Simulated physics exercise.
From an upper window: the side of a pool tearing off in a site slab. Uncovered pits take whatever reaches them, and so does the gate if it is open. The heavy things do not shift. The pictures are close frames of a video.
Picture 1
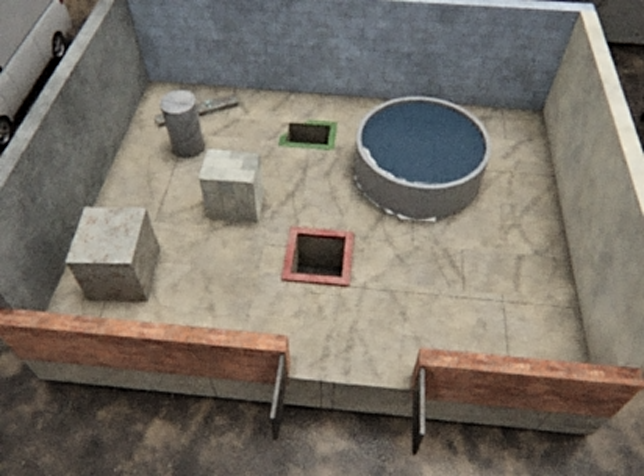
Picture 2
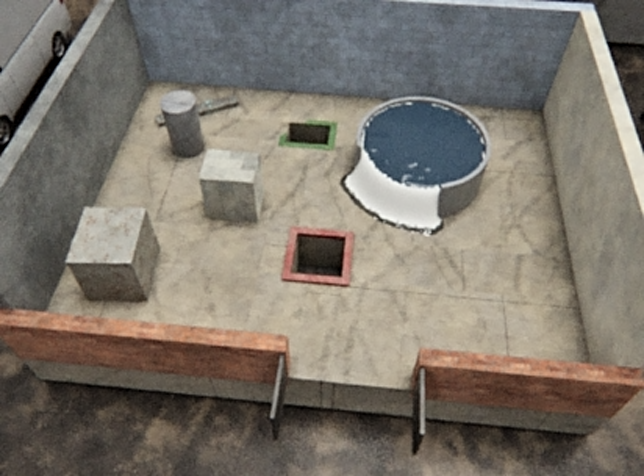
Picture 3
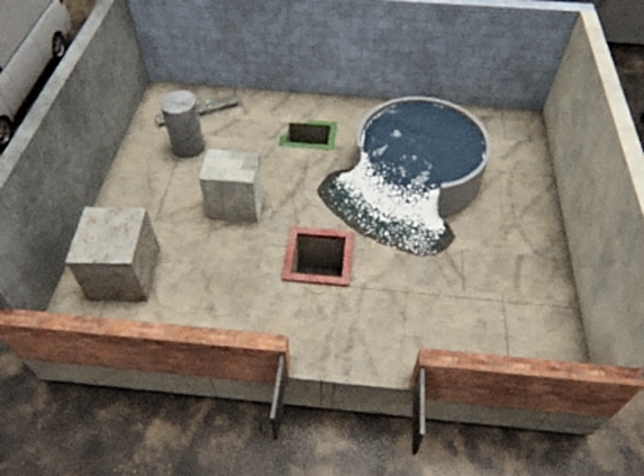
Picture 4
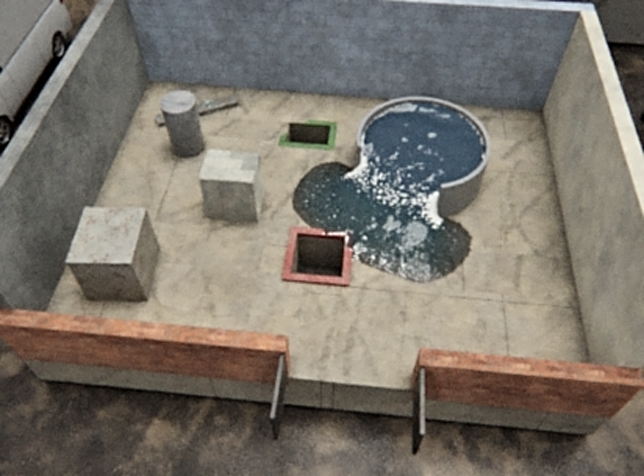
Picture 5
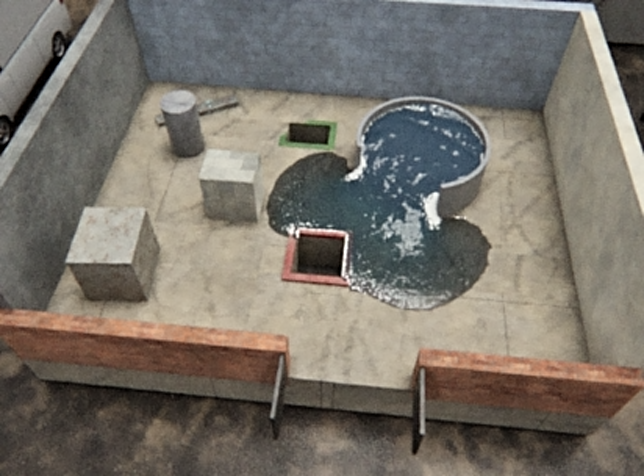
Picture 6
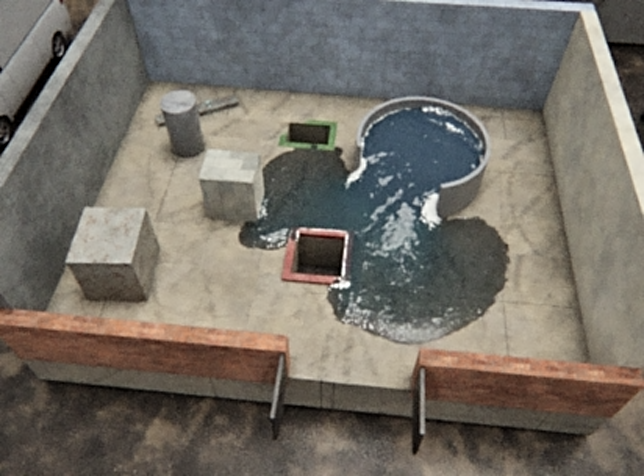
Water burst through the side of a round pool in a walled concrete yard, foaming white at first, then spread in a dark sheet around the red-edged opening and reached the green-edged one and a pale block.
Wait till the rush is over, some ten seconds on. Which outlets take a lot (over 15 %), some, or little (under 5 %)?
One by one: The gate takes over 15 %; the red pit takes over 15 %; the green pit takes under 5 %.
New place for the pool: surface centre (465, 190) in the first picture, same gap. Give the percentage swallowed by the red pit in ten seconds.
Roughly, in per cent: Red 10.
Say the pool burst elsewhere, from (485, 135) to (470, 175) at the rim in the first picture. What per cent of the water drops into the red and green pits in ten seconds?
Per cent: Red 2, green 6.
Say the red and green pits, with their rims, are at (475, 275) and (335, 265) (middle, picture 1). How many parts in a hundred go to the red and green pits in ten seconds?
Roughly, in per cent: Red 2, green 35.
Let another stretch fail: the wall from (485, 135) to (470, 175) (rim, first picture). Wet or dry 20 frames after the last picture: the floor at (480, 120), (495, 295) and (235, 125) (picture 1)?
As listed: Flooded, wet, not flooded.
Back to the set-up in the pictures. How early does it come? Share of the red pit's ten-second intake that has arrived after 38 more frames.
Some 100 per cent.
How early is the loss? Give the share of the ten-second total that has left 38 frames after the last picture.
I make it 90 per cent.
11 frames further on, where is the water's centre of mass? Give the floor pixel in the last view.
At about (375, 223).
A moment on, water covers 30 % of the floor; the gate 3 %, the red pit 9 %, the green pit 0 %.
Next, water covers 40 % of the floor; the gate 10 %, the red pit 15 %, the green pit 0 %.
Then, water covers 50 % of the floor; the gate 19 %, the red pit 20 %, the green pit 0 %.
Later, water covers 65 % of the floor; the gate 27 %, the red pit 22 %, the green pit 1 %.
In the end, water covers 80 % of the floor; the gate 32 %, the red pit 22 %, the green pit 2 %.
